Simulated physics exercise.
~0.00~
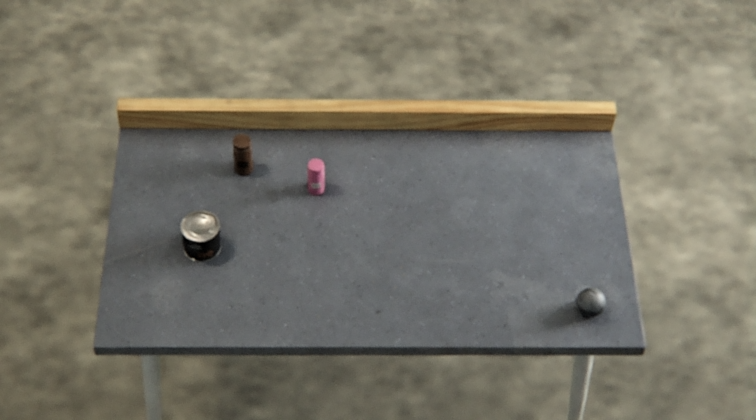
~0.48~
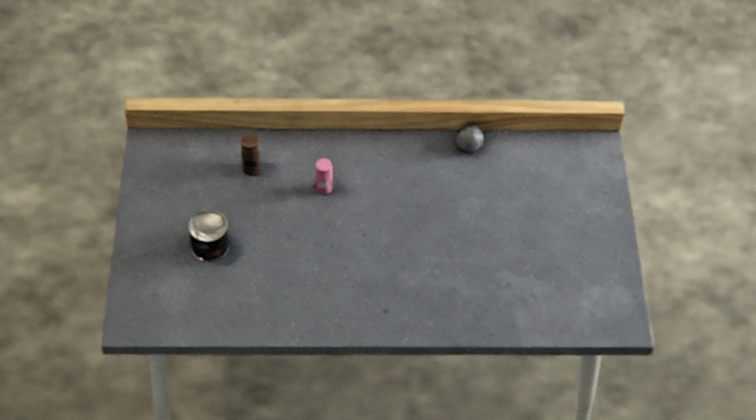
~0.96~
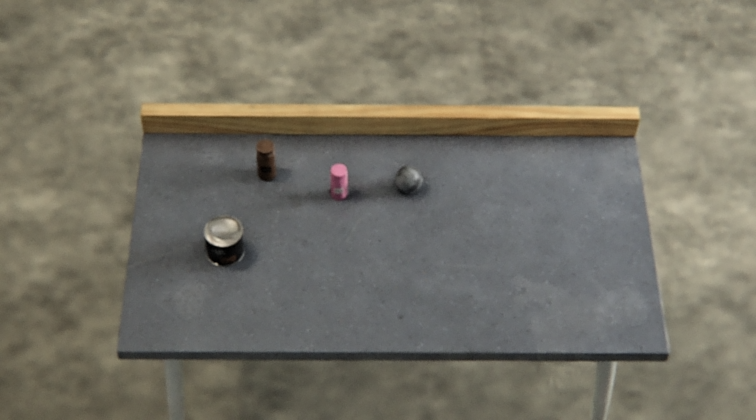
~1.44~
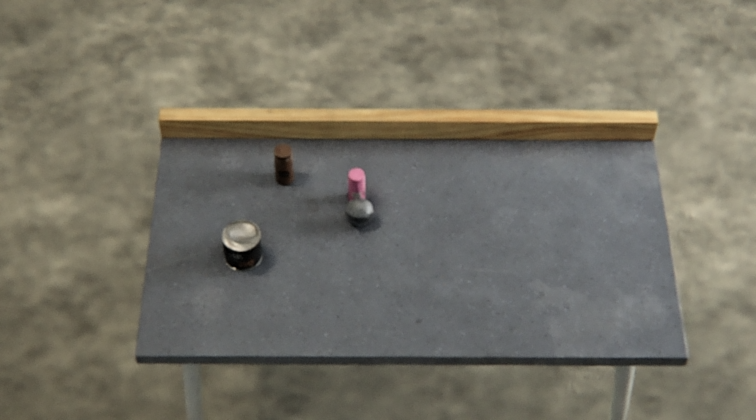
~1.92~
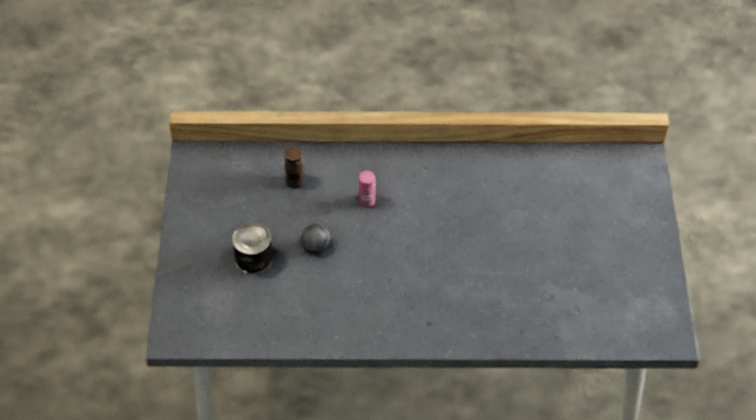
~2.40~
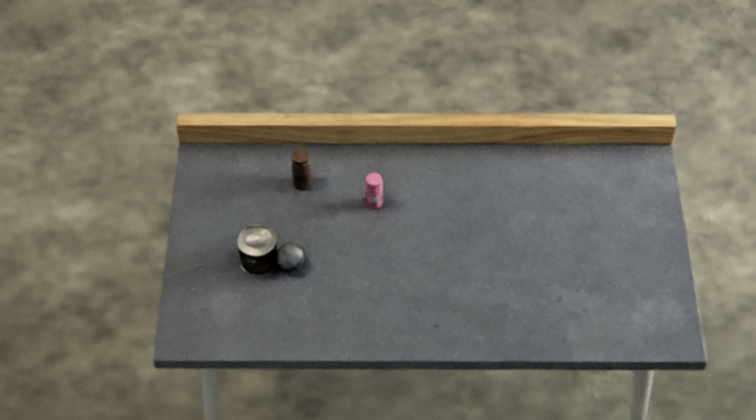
A grey ball rolled up and left across a dark tabletop to the wooden rail at the back, came off it down and left past the pink shaker, and ended beside the black tin, with the brown shaker still upright.
